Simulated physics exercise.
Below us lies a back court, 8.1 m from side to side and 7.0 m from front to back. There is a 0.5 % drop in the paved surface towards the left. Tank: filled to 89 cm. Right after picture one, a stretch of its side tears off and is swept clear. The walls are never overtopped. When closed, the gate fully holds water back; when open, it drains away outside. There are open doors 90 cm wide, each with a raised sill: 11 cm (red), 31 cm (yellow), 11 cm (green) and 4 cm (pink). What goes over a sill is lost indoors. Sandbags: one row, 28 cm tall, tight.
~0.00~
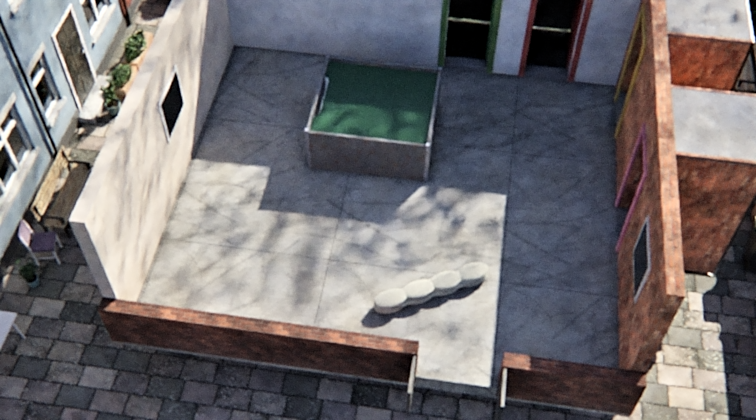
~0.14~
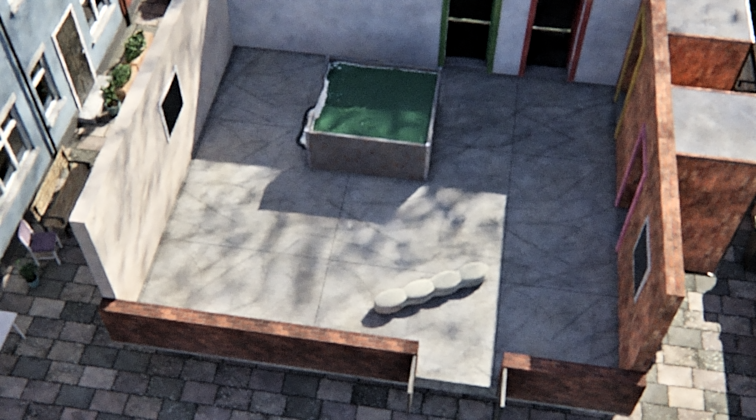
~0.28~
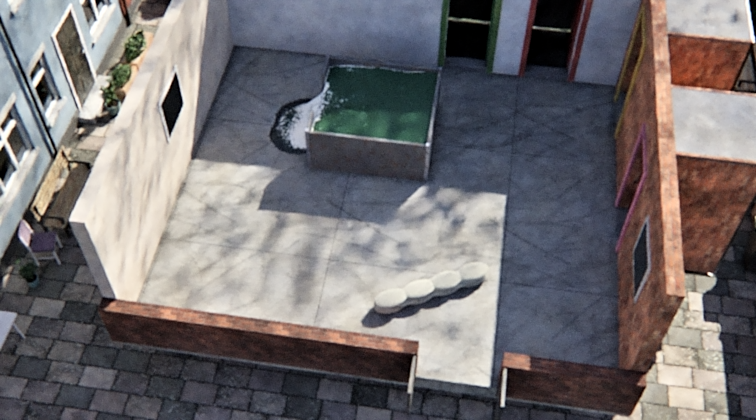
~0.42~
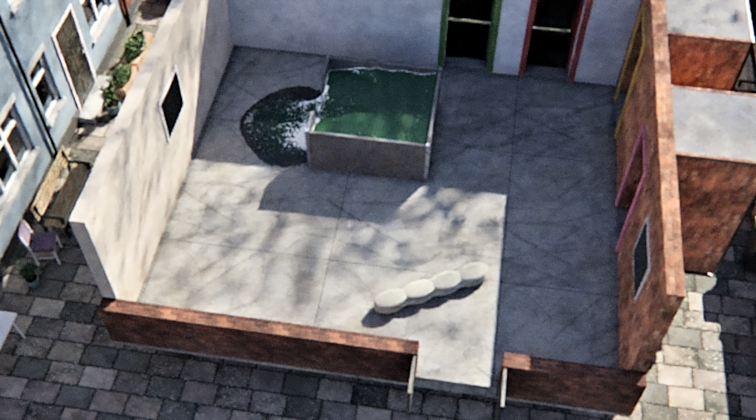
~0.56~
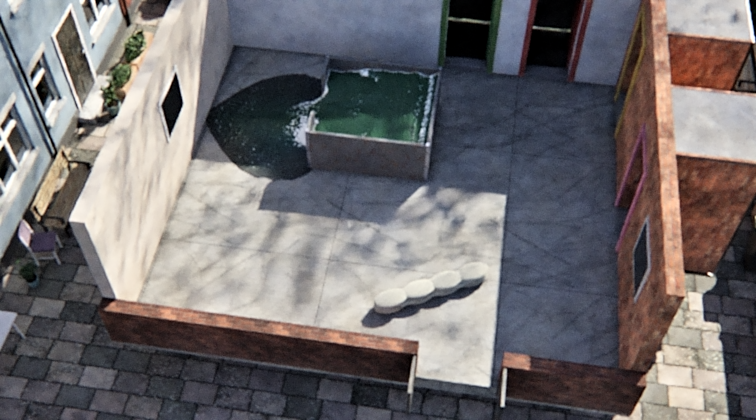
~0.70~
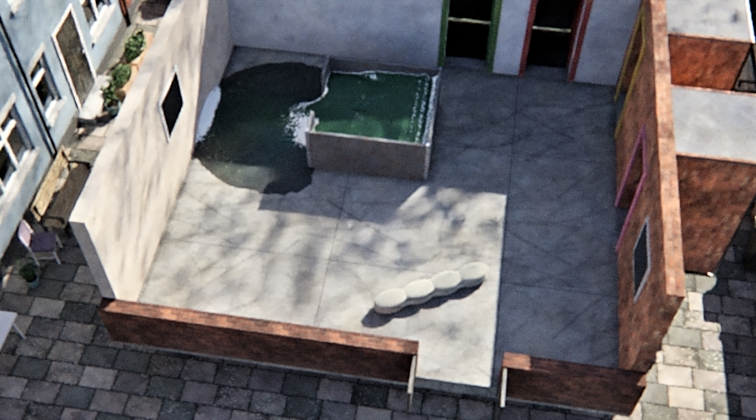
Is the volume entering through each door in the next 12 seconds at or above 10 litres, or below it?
One by one: At the red door the amount will not overshoot the limit; at the yellow door the amount will not overshoot the limit; at the green door the amount will not overshoot the limit; at the pink door the amount will not overshoot the limit.
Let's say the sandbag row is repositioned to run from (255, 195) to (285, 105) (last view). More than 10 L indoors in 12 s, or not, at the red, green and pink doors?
With that change: Red stays within, green stays within, pink exceeds it.
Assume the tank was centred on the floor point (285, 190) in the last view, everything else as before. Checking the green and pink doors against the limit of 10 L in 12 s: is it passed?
Green door held, pink door exceeded.
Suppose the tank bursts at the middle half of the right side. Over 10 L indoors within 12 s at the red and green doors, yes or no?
Log - red: Threshold topped, green: Threshold not reached.
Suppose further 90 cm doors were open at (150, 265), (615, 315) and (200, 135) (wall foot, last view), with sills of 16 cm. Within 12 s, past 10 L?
The first one doesn't reach it, the second one doesn't reach it, and the third one exceeds it.
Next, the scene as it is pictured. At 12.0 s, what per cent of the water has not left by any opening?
Some 98 in a hundred.
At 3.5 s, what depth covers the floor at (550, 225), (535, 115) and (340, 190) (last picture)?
Around 0 cm, 0 cm and 0 cm.
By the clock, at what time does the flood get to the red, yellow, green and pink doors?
The front reaches red at 4.0 s, yellow at 4.5 s, green at 3.2 s, pink at 6.0 s.
After 1.4 s water covers 15 % of the floor and is deepest (59 cm) near (234, 48); red door not reached, yellow door not reached, green door not reached, pink door not reached.
After 2.2 s water covers 20 % of the floor and is deepest (49 cm) near (234, 48); red door not reached, yellow door not reached, green door not reached, pink door not reached.
After 3.5 s water covers 40 % of the floor and is deepest (30 cm) near (206, 121); red door not reached, yellow door not reached, green door 4 cm at the sill, 0 L in, pink door not reached.
After 7.0 s water covers 85 % of the floor and is deepest (18 cm) near (203, 127); red door 7 cm at the sill, 0 L in, yellow door 13 cm at the sill, 0 L in, green door 8 cm at the sill, 0 L in, pink door 4 cm at the sill, 0 L in.
After 12.0 s water covers 95 % of the floor and is deepest (13 cm) near (514, 309); red door 9 cm at the sill, 0 L in, yellow door 9 cm at the sill, 0 L in, green door 8 cm at the sill, 0 L in, pink door 6 cm at the sill, 1 L in.
